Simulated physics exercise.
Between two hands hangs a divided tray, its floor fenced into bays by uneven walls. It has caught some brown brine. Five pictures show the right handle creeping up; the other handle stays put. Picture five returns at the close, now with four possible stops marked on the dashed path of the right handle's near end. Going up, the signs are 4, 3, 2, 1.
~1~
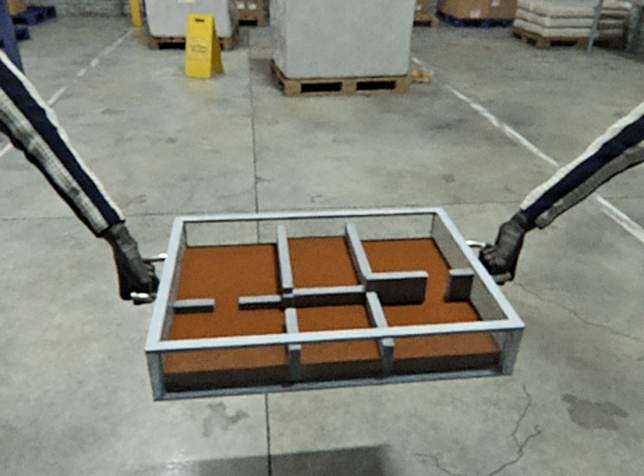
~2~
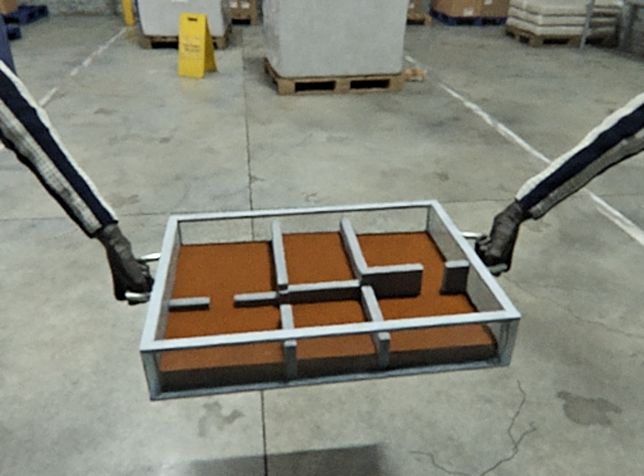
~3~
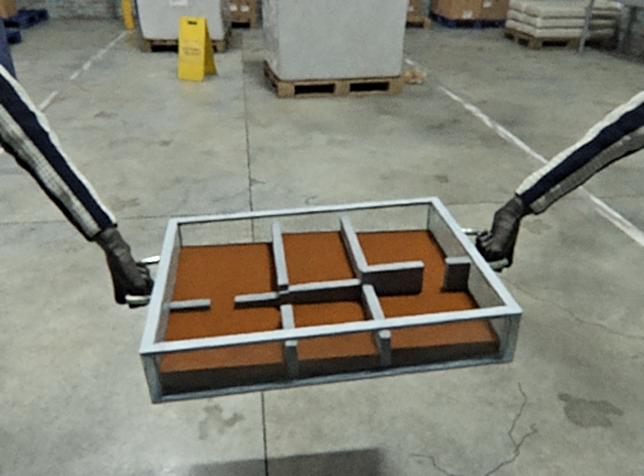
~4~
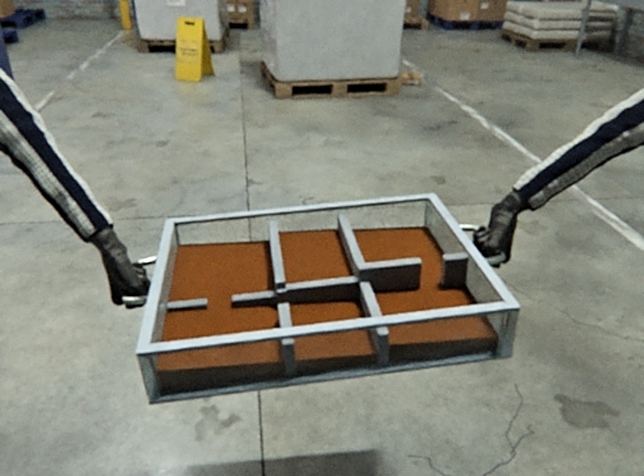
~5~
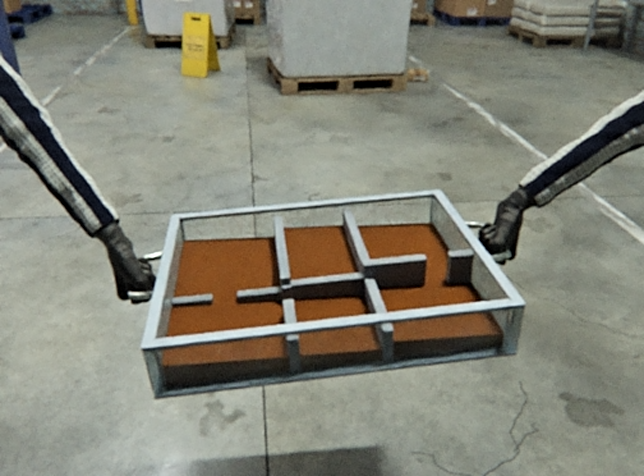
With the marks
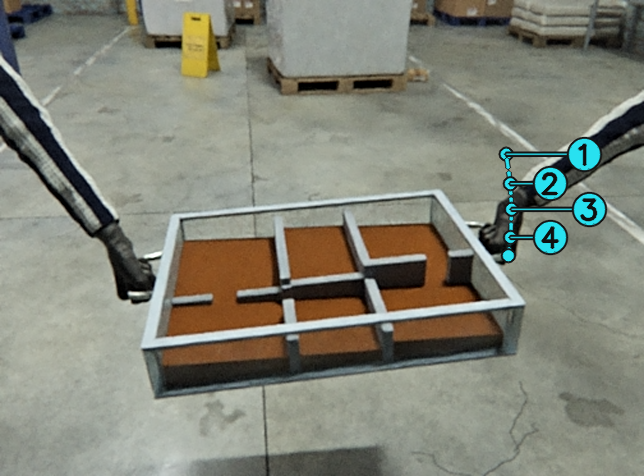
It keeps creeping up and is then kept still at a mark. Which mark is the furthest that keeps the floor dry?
Take 1.
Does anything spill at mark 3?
No, that is safe.
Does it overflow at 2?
No, not at all.
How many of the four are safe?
All four.
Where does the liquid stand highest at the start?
The back middle bay.
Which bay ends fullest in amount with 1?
That is the back left bay.
On the marked copy, 1 at (506, 154); 2 at (510, 183); 3 at (511, 209); 4 at (510, 237).
For mark 1, nothing spills; the back left bay holds the most.
For mark 2, nothing spills; the back left bay holds the most.
For mark 3, nothing spills; the back left bay holds the most.
For mark 4, nothing spills; the back left bay holds the most.
